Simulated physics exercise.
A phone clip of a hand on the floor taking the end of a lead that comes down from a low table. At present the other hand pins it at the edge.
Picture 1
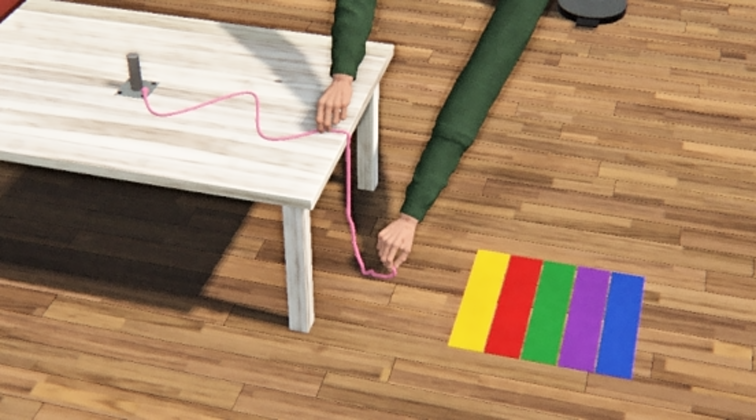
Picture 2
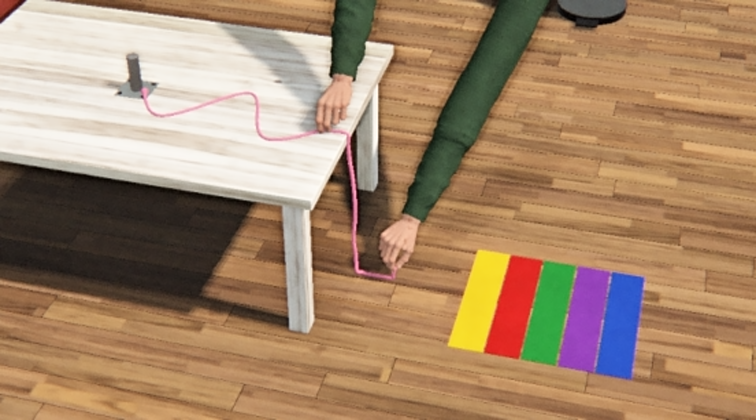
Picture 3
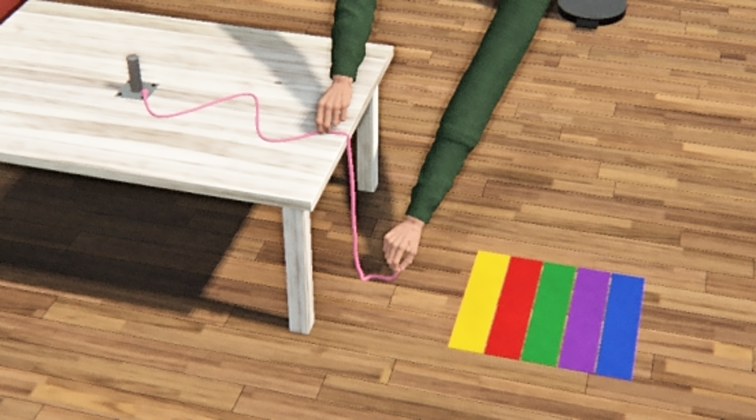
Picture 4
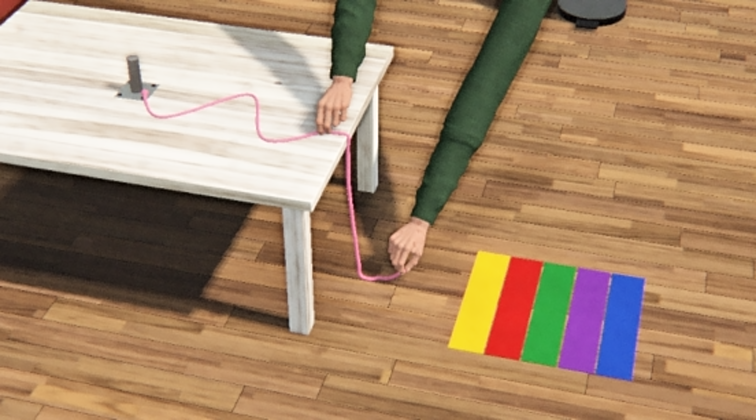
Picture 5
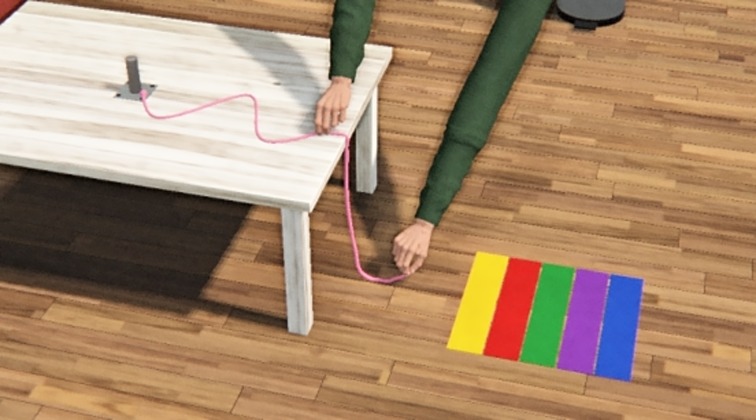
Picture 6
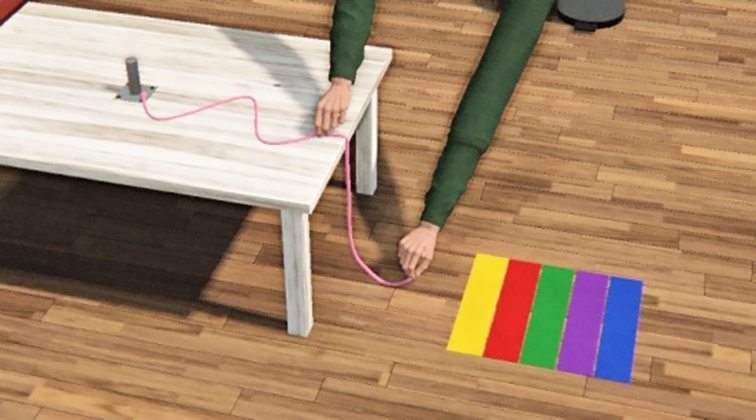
The clip opens on a pink lead running from a small post across a white table, pinned at the edge by one hand, while another hand holds its end near the floor. The lower hand moves slightly right toward the colored stripes, and the hanging lead bends into a smoother curve.
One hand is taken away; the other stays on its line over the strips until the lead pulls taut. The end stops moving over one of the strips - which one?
The blue strip.
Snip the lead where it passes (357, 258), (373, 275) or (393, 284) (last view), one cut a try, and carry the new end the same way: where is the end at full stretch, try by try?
The pixels are (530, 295), (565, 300) and (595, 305), in the order of the tries.
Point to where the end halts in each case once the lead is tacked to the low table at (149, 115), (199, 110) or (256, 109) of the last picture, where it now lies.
About (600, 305), (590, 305) and (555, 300).
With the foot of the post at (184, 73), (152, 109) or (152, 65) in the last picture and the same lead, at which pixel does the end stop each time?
Try by try: (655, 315), (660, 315) and (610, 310).
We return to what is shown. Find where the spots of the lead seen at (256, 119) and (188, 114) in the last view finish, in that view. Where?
They go to (328, 125) and to (223, 107).
Early on, end near (567, 301); over green.
Midway, end near (603, 307); over purple.
At the end of the slack, end near (625, 311); over blue. The end stops over the blue strip.
